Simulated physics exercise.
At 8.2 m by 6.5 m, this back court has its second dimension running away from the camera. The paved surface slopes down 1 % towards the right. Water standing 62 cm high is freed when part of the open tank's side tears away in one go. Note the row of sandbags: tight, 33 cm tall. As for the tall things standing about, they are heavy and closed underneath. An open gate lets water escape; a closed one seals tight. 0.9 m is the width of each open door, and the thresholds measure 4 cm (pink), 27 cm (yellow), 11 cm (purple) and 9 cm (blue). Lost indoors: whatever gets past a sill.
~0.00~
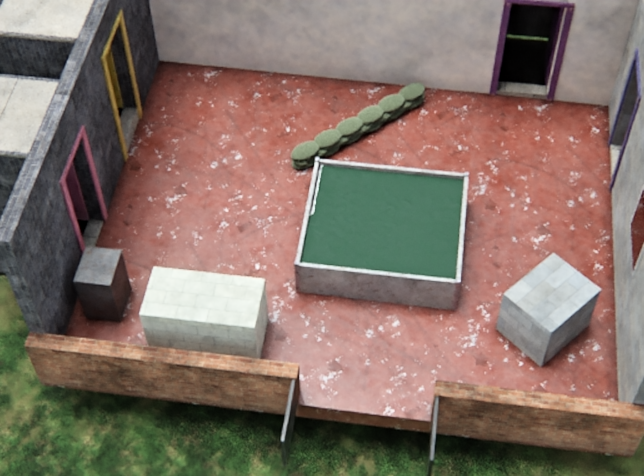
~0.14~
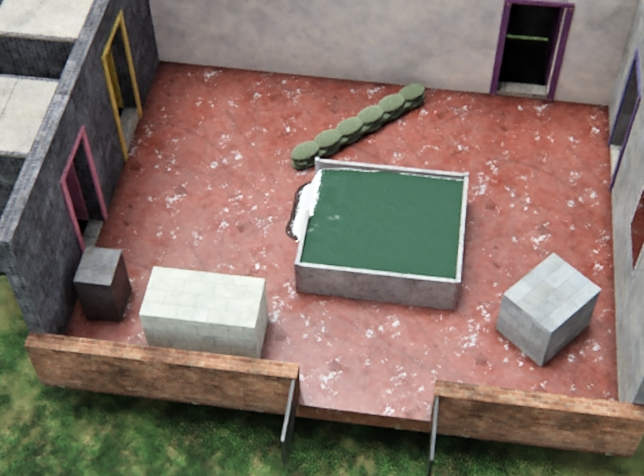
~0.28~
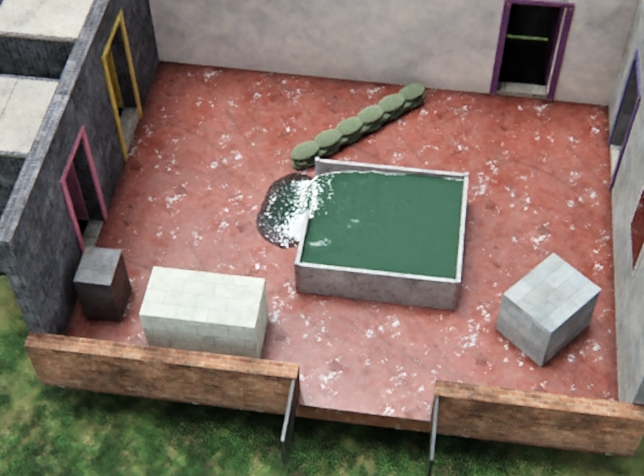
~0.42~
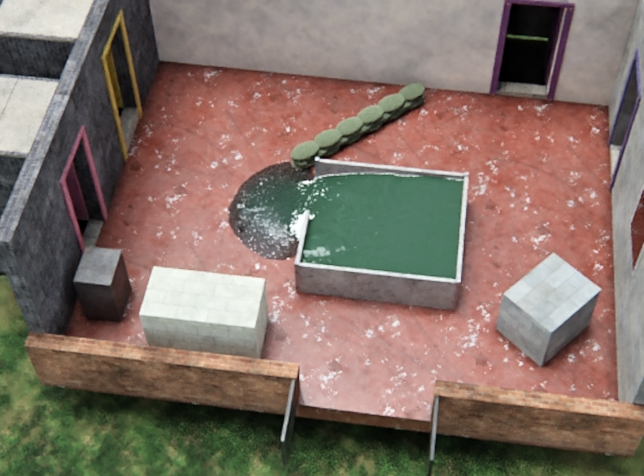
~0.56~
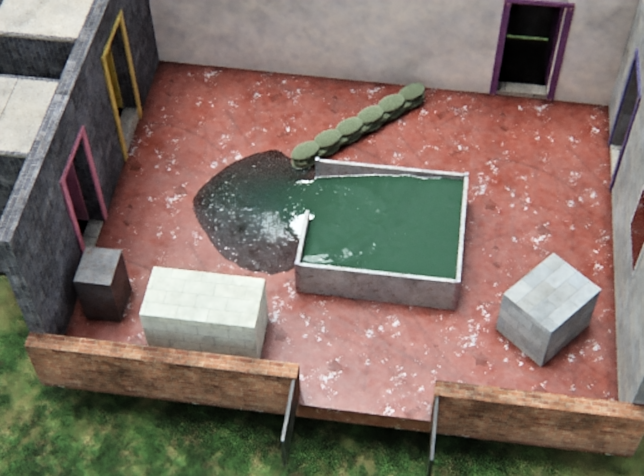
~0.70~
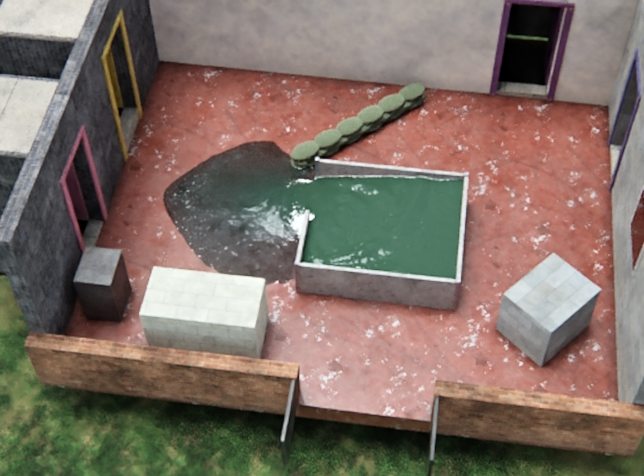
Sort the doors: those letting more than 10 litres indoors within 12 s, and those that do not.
The pink door is among those letting more in; the yellow door is among those that do not; the purple door is among those that do not; the blue door is among those that do not.
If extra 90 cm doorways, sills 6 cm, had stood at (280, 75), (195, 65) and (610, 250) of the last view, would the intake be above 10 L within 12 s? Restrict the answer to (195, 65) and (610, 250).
Exceeded, within it.
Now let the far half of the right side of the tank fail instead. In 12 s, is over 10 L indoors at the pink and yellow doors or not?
With respect to that limit, pink ends up inside it, yellow ends up inside it.
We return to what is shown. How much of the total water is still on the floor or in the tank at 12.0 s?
About 90 per cent.
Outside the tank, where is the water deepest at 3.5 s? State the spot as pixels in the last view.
Location: Approx. (158, 67).
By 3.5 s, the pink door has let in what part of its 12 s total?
By that time, around 40 per cent.
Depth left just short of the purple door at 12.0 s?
Depth: Approx. 1.0 cm.
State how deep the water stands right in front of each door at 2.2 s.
Depths: Pink door 16 cm, yellow door 24 cm, purple door 0 cm, blue door 0 cm.
After 1.4 s water covers 20 % of the floor and is deepest (37 cm) near (309, 206); pink door 6 cm at the sill, 0 L in, yellow door 12 cm at the sill, 0 L in, purple door not reached, blue door not reached.
After 2.2 s water covers 30 % of the floor and is deepest (32 cm) near (309, 206); pink door 16 cm at the sill, 33 L in, yellow door 24 cm at the sill, 0 L in, purple door not reached, blue door not reached.
After 3.5 s water covers 35 % of the floor and is deepest (27 cm) near (158, 67); pink door 15 cm at the sill, 121 L in, yellow door 17 cm at the sill, 0 L in, purple door not reached, blue door not reached.
After 7.0 s water covers 60 % of the floor and is deepest (20 cm) near (380, 104); pink door 11 cm at the sill, 235 L in, yellow door 10 cm at the sill, 0 L in, purple door 2 cm at the sill, 0 L in, blue door not reached.
After 12.0 s water covers 75 % of the floor and is deepest (12 cm) near (345, 130); pink door 8 cm at the sill, 297 L in, yellow door 8 cm at the sill, 0 L in, purple door 1 cm at the sill, 0 L in, blue door 4 cm at the sill, 0 L in.
